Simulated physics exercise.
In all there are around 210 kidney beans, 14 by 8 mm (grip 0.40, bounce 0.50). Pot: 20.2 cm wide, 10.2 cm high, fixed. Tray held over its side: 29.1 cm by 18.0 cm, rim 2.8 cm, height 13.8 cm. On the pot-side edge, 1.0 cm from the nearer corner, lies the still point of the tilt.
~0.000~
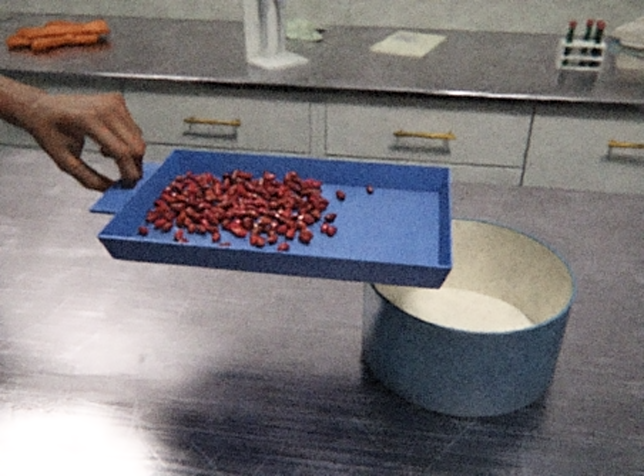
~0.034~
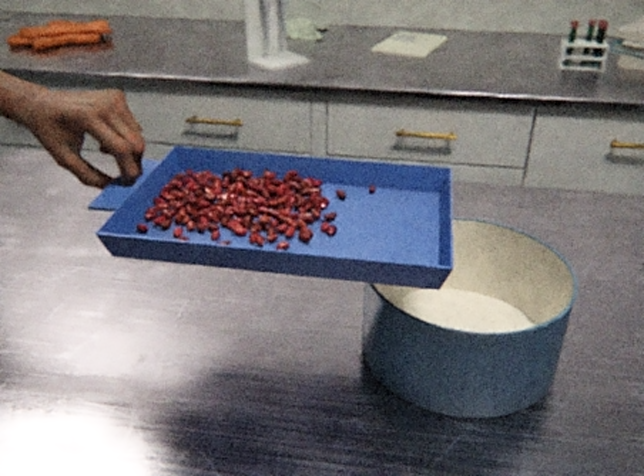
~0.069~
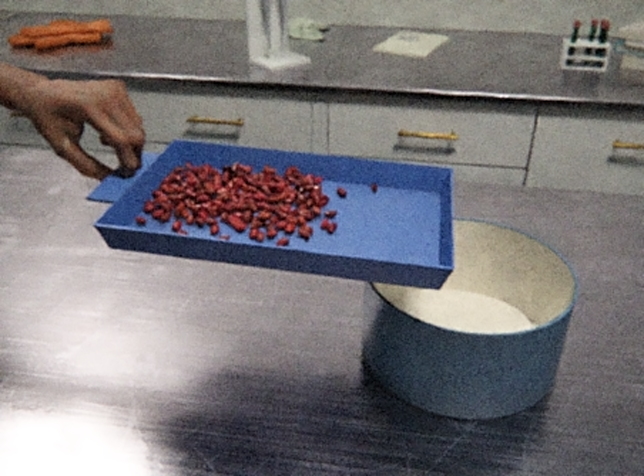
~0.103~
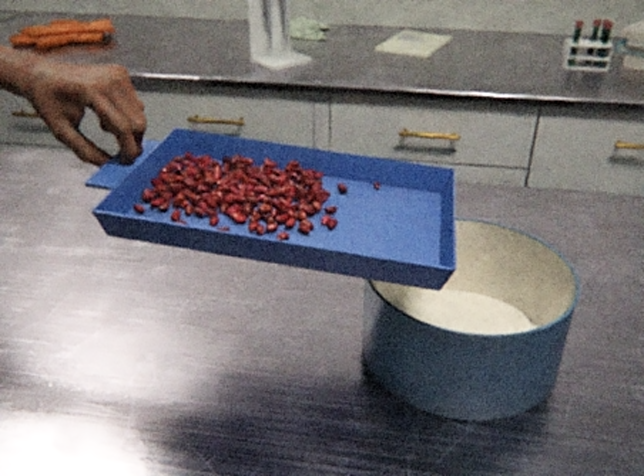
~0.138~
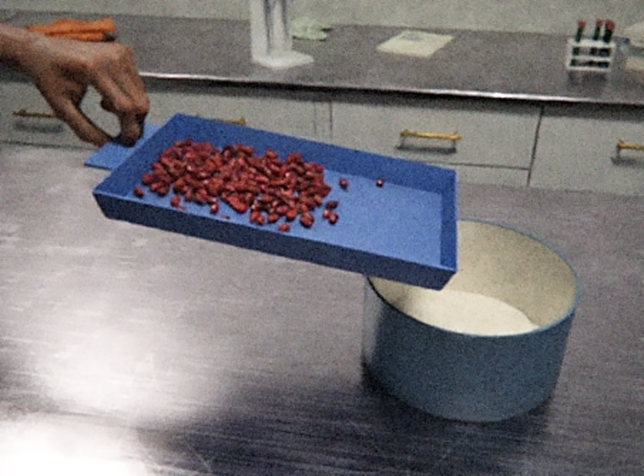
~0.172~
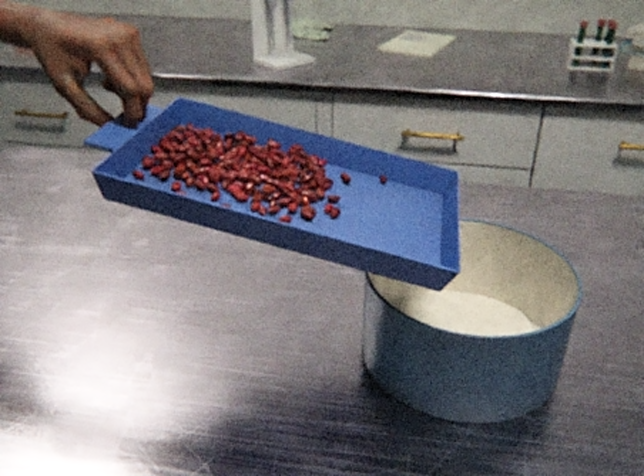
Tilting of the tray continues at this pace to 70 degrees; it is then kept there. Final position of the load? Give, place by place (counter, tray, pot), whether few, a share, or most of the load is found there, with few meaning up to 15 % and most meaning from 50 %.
For the counter I expect few; for the tray I expect a share; for the pot I expect most.
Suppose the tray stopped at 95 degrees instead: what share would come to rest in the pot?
Share in the pot: Around 95 %.
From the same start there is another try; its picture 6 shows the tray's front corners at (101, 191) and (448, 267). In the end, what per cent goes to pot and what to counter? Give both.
Pot: 10, counter: 70.
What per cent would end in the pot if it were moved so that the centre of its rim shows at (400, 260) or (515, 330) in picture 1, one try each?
That gives roughly 20 per cent and then 30 per cent.
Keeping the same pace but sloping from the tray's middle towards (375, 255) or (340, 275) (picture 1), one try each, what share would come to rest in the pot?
First try: Around 10 percent; second try: Around 0 percent.
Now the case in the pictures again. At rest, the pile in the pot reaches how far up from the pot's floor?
About 2.0 centimetres.
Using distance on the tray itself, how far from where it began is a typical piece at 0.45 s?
I'd say close to 3 centimetres.
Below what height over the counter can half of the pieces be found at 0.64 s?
I'd say near 16 cm.
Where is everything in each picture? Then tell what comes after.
In the first frame, tray tilt 0 degrees, front corners at (109, 232) and (442, 261); middle of the pieces at (246, 204); pot at (468, 267).
In the second frame, tray tilt 1 degrees, front corners at (108, 229) and (443, 262); middle of the pieces at (246, 202).
In the third frame, tray tilt 2 degrees, front corners at (106, 221) and (444, 262); middle of the pieces at (245, 197).
In the fourth frame, tray tilt 5 degrees, front corners at (105, 208) and (446, 263), lowest corner right back; middle of the pieces at (245, 190).
In the fifth frame, tray tilt 8 degrees, front corners at (104, 189) and (448, 263), lowest corner right back; middle of the pieces at (246, 179).
In the sixth frame, tray tilt 12 degrees, front corners at (105, 169) and (450, 264), lowest corner right back; middle of the pieces at (248, 168); pot at (470, 270). The tray's pace is about 105 degrees a second.
After 0.45 s, tilt 41 degrees; the tray holds 100 %, the pot 0 %.
Then, at 0.64 s, tilt 61 degrees; the tray holds 100 %, the pot 0 %.
After 0.94 s, tilt 70 degrees; the tray holds 35 %, the pot 60 %.
In the end, at 2.0 s, counter 5 %, tray 30 %, pot 65 %.
